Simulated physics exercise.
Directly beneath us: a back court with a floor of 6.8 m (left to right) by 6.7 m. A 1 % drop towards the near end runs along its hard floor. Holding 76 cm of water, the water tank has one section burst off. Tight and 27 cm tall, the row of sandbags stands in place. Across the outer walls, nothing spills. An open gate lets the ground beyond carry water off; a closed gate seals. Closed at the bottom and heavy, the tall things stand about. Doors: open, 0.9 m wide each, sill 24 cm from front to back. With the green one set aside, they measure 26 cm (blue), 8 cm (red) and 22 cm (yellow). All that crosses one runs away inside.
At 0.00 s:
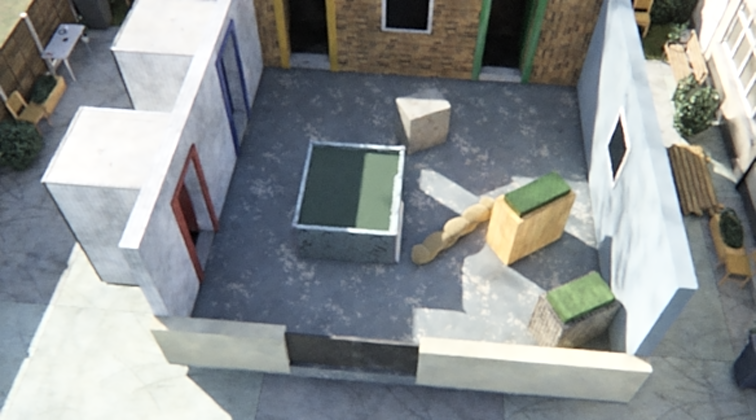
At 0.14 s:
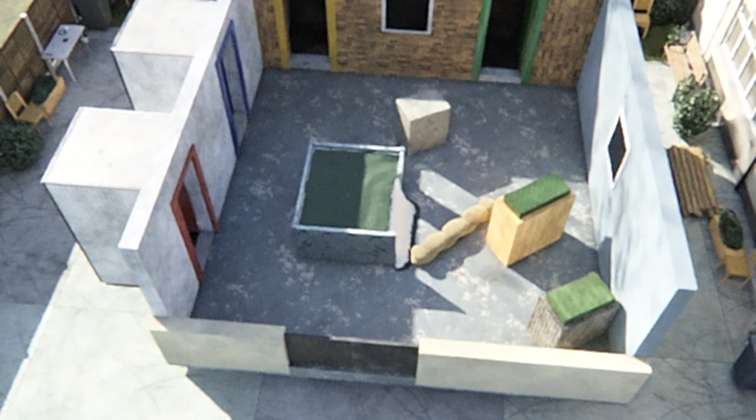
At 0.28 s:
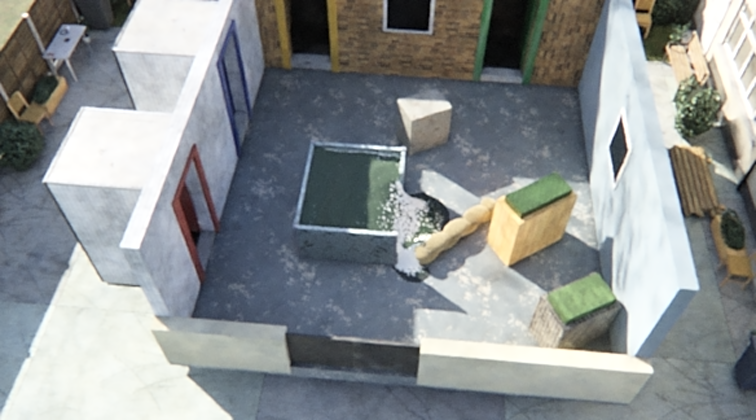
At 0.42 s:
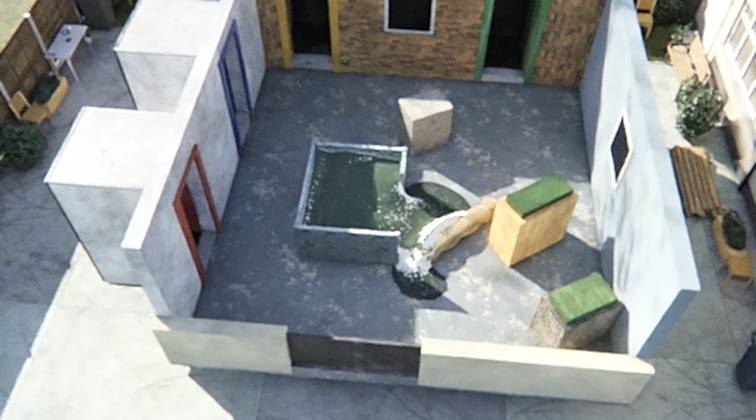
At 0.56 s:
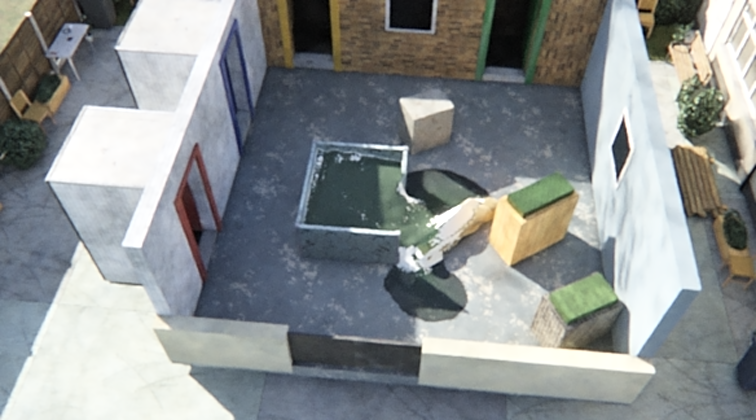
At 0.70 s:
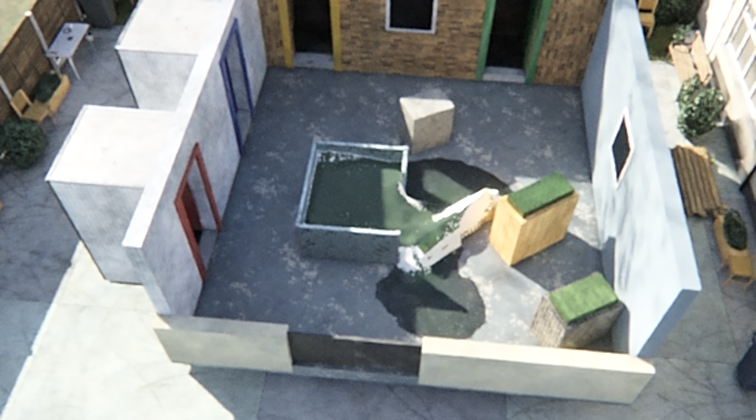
Dark green water bursting from the right side of a square tank, pushing over low sandbags and spreading across a walled courtyard floor.
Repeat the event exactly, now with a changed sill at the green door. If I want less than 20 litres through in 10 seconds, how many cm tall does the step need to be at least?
You would need about 16 cm.
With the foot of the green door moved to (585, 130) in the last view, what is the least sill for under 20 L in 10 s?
You'd want it roughly 13.0 cm high.
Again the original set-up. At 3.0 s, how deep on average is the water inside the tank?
It averages near 24 cm.
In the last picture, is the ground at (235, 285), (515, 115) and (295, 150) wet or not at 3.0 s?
In order: Untouched, soaked, untouched.
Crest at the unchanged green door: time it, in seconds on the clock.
Peak time: About 3.2 s.
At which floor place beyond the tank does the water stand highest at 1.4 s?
Around (420, 248).
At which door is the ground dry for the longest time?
That would be the blue door.
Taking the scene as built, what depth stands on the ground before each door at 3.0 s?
Centimetres: Yellow = 0, red = 0, green = 21, blue = 0.
After 1.4 s water covers 30 % of the floor, deepest (48 cm) near (420, 248); it has not reached the green door.
After 3.0 s water covers 50 % of the floor, deepest (30 cm) near (558, 86); 21 cm at the green door, 4 litres in over its 17 cm sill.
After 10.0 s water covers 95 % of the floor, deepest (11 cm) near (435, 364); 5 cm at the green door, 13 litres in over its 17 cm sill.
At the green door as built, the water arrived by 1.9 s and peaked near 21 cm at 3.2 s.
With a sill of 13.5 cm, 42 litres would have come in within the 10 s; with 18.5 cm, 7 litres. So under 20 litres takes about 16 cm.
